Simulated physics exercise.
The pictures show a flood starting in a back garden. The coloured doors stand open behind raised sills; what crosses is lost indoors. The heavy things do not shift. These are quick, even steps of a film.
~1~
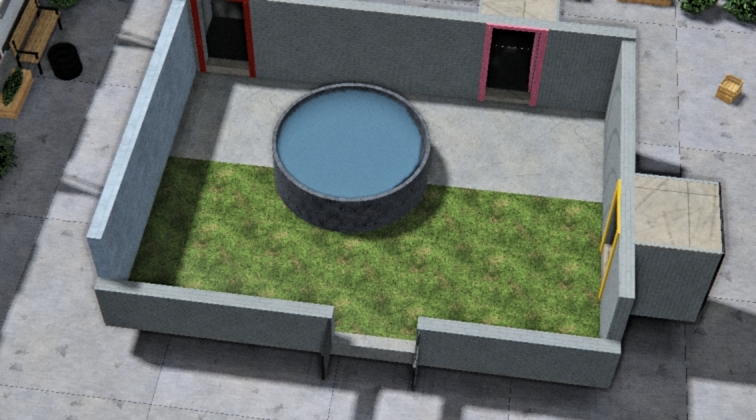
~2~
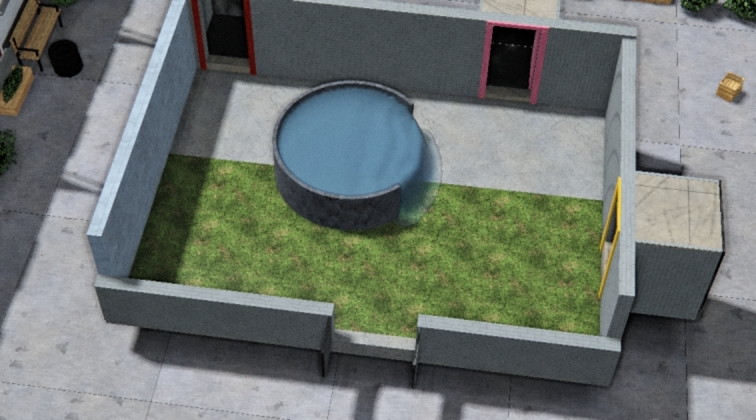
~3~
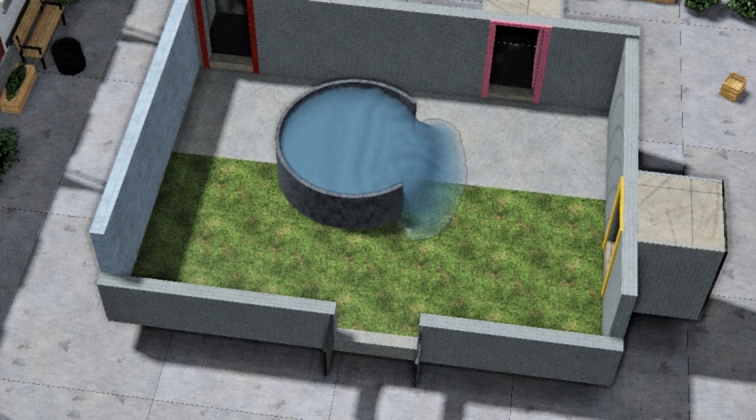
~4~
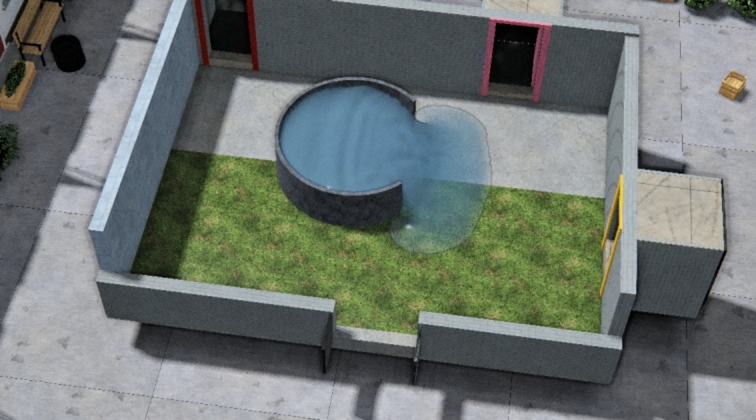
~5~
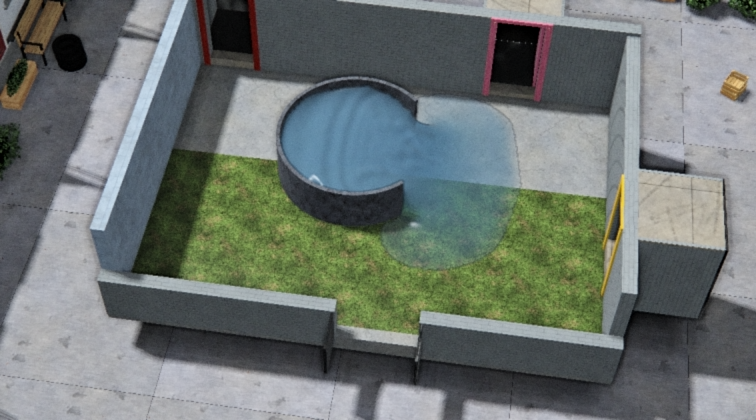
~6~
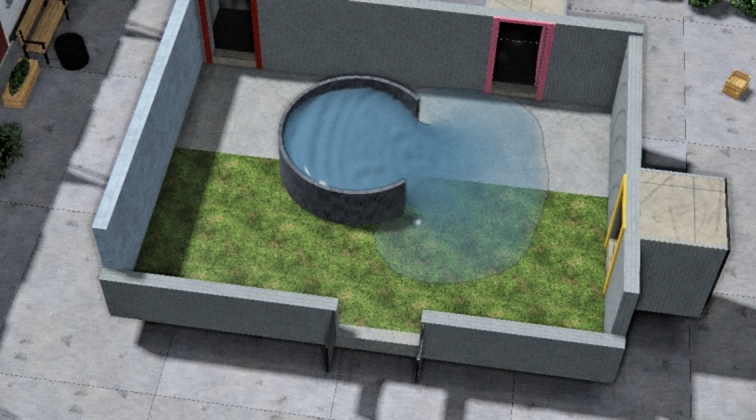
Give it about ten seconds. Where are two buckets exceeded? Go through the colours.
In the end: The pink door floods; the yellow door holds within the limit; the red door holds within the limit.
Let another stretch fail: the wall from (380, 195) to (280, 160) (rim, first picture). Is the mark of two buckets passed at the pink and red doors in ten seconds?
Then: The pink door is under, the red door lets more in.
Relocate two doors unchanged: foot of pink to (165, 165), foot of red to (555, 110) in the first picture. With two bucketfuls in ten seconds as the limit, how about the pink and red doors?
Pink door takes less; red door lets more in.
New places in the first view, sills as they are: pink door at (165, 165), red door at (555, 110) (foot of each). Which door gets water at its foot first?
That is the red door.
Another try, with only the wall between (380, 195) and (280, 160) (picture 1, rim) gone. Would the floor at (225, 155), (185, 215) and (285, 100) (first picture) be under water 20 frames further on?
In that order: Under water, flooded, no water.
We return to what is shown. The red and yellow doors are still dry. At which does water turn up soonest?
It is the door marked yellow.
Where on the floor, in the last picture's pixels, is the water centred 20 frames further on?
Close to (482, 196).
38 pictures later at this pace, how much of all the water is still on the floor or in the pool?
About 94 per cent.
A moment on, water covers 40 % of the floor; the pink door under two buckets in, the yellow door not reached, the red door not reached.
Next, water covers 50 % of the floor; the pink door over two buckets in, the yellow door wet at the sill, nothing in, the red door not reached.
Then, water covers 55 % of the floor; the pink door over two buckets in, the yellow door wet at the sill, nothing in, the red door not reached.
Later, water covers 75 % of the floor; the pink door far over two buckets in, the yellow door wet at the sill, nothing in, the red door wet at the sill, nothing in.
In the end, water covers 100 % of the floor; the pink door far over two buckets in, the yellow door wet at the sill, nothing in, the red door wet at the sill, nothing in.
